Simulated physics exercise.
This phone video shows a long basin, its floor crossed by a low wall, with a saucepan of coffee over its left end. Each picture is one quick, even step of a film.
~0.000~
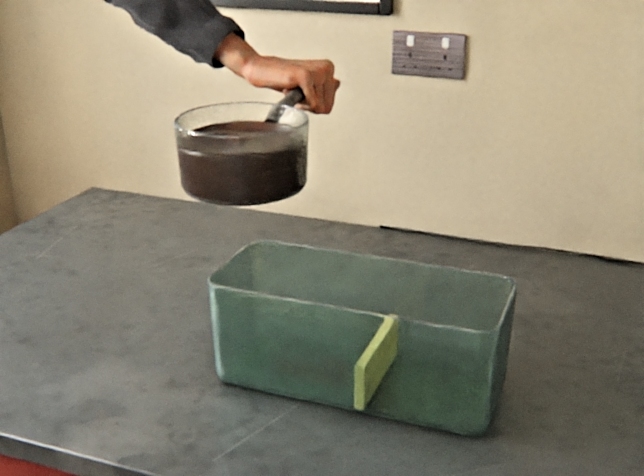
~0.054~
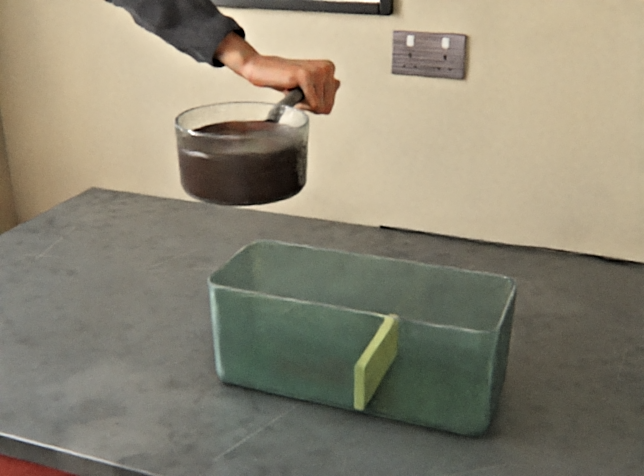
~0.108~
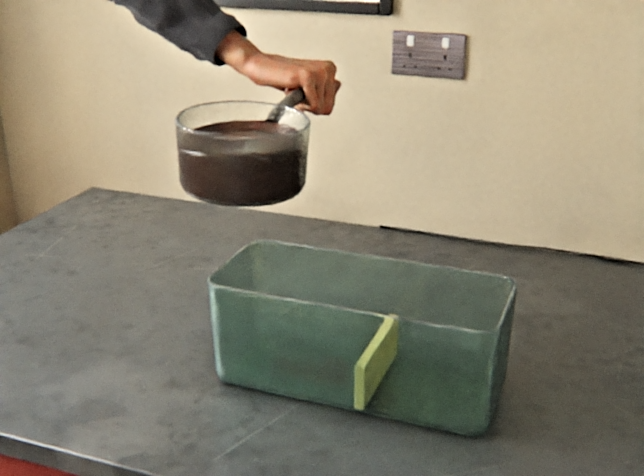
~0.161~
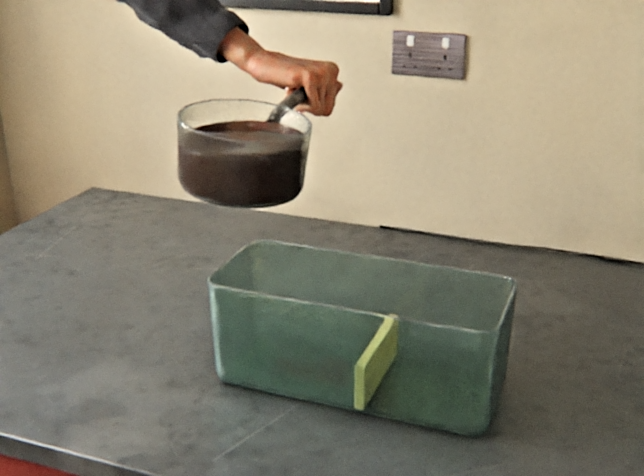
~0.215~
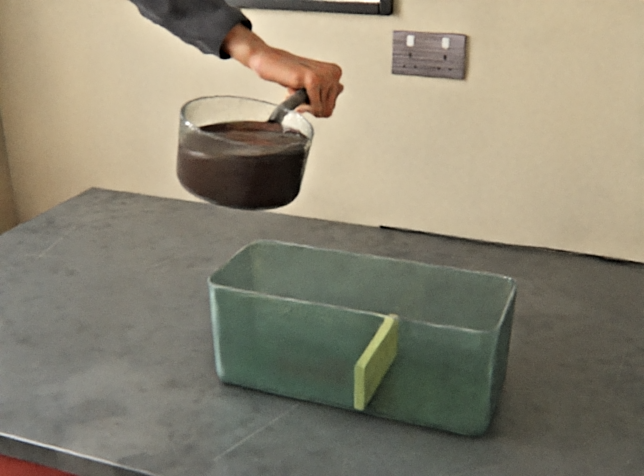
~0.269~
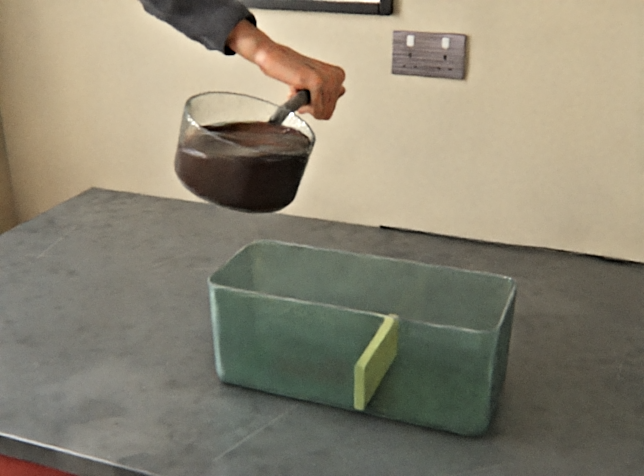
A hand gradually tilts a glass saucepan of dark coffee rightward above a green basin.
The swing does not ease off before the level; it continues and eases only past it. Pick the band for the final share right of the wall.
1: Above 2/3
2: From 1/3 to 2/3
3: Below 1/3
Option 3: Below 1/3.
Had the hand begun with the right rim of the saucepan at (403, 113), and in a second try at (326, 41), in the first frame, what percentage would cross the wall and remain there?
It comes to about 90 %, followed by about 65 %.
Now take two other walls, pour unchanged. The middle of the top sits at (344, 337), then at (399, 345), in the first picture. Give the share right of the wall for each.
The first position gives around 65 percent, the second around 5 percent.
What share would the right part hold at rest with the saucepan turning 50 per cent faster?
Roughly 10 %.
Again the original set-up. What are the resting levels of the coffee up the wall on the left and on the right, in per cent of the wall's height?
Left: 60 %. Right: 10 %.
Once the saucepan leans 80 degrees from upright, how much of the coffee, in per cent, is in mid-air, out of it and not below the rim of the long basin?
It comes to around 35 per cent.
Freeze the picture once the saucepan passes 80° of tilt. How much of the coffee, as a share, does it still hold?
My estimate is close to 45 percent remaining.
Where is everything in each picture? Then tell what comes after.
In the first frame, it leans 0°; its right rim is at (303, 127); the coffee meets the walls at (190, 130) and (302, 142); the long basin's rim runs from (230, 261) to (508, 306); the wall's top is at (378, 340).
In the second frame, it leans 1°; its right rim is at (303, 128); the coffee meets the walls at (191, 130) and (303, 143).
In the third frame, it leans 3°; its right rim is at (304, 130); the coffee meets the walls at (190, 129) and (303, 143).
In the fourth frame, it leans 7°; its right rim is at (306, 135); the coffee meets the walls at (191, 129) and (304, 145).
In the fifth frame, it leans 12°; its right rim is at (308, 141); the coffee meets the walls at (191, 129) and (306, 145).
In the sixth frame, it leans 18°; its right rim is at (309, 149); the coffee meets the walls at (191, 131) and (309, 146).
After 0.65 s the tilt is 80° and 46 per cent is still to pour, 17 is left of the wall and 2 right of it.
After 0.93 s the tilt is 112° and 6 per cent is still to pour, 75 is left of the wall and 12 right of it.
After 1.22 s the tilt is 115° and 0 per cent is still to pour, 84 is left of the wall and 13 right of it.
After 1.54 s the tilt is 115° and 0 per cent is still to pour, 84 is left of the wall and 14 right of it.
In the end 84 per cent lies left of the wall, 14 right of it and 2 outside.
